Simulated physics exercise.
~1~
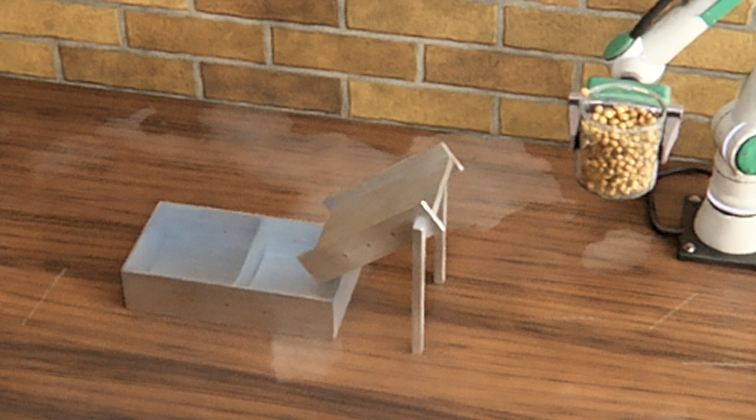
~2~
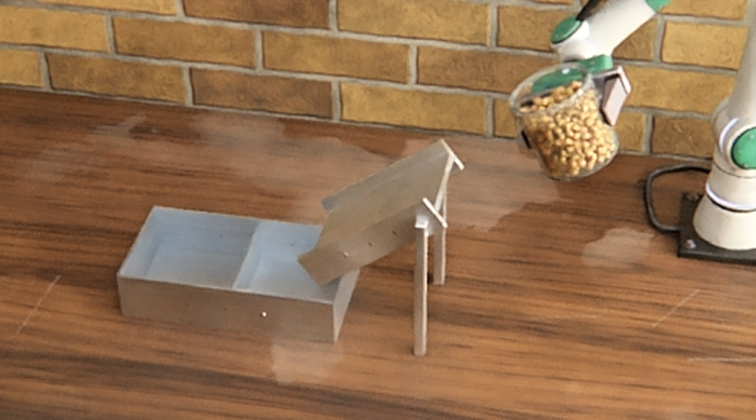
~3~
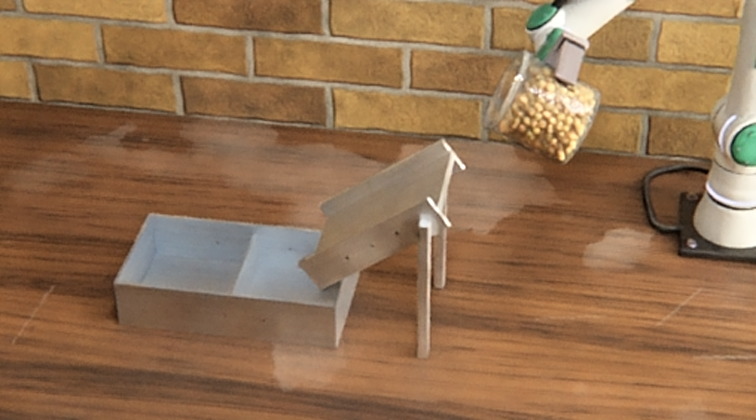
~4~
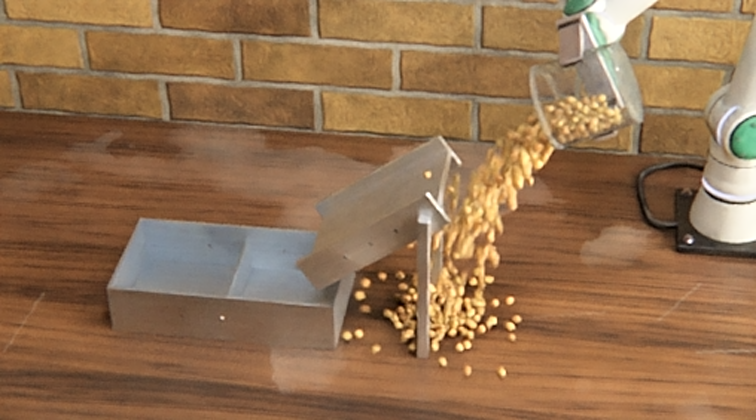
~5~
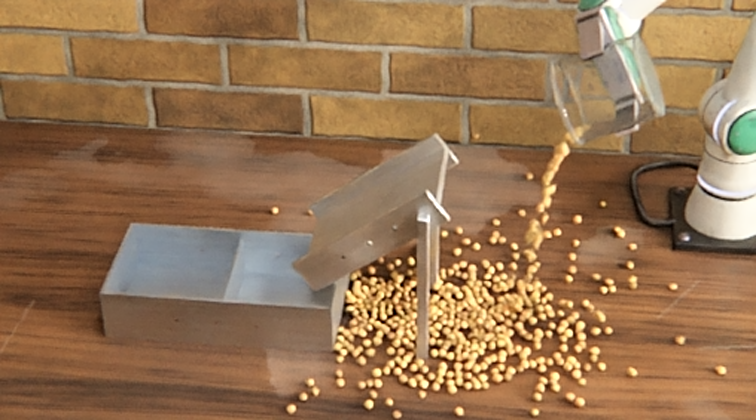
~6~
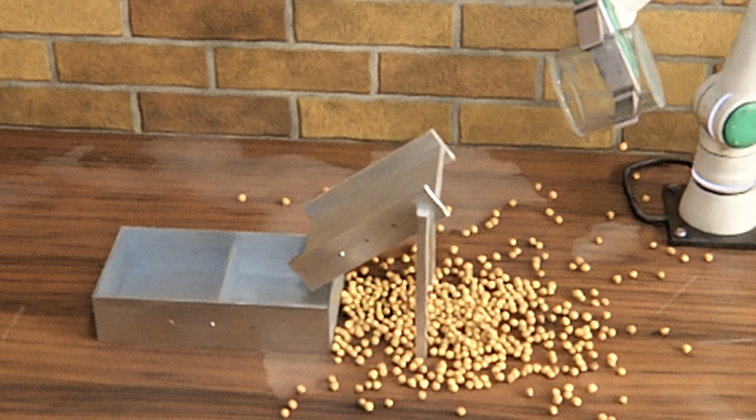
On a brown wooden table top before a yellow brick wall, seen from slightly above, a pale grey open box with two compartments sits at the left. A sloping metal chute on thin legs leans down into its right end, and a white and green robot arm at the right holds a clear beaker of tan chickpeas. The arm moves the beaker left, tipping it onto its side. It then draws back right and tilts further, and the chickpeas pour down short of the chute. They scatter around its legs, leaving the beaker empty and the box almost bare.
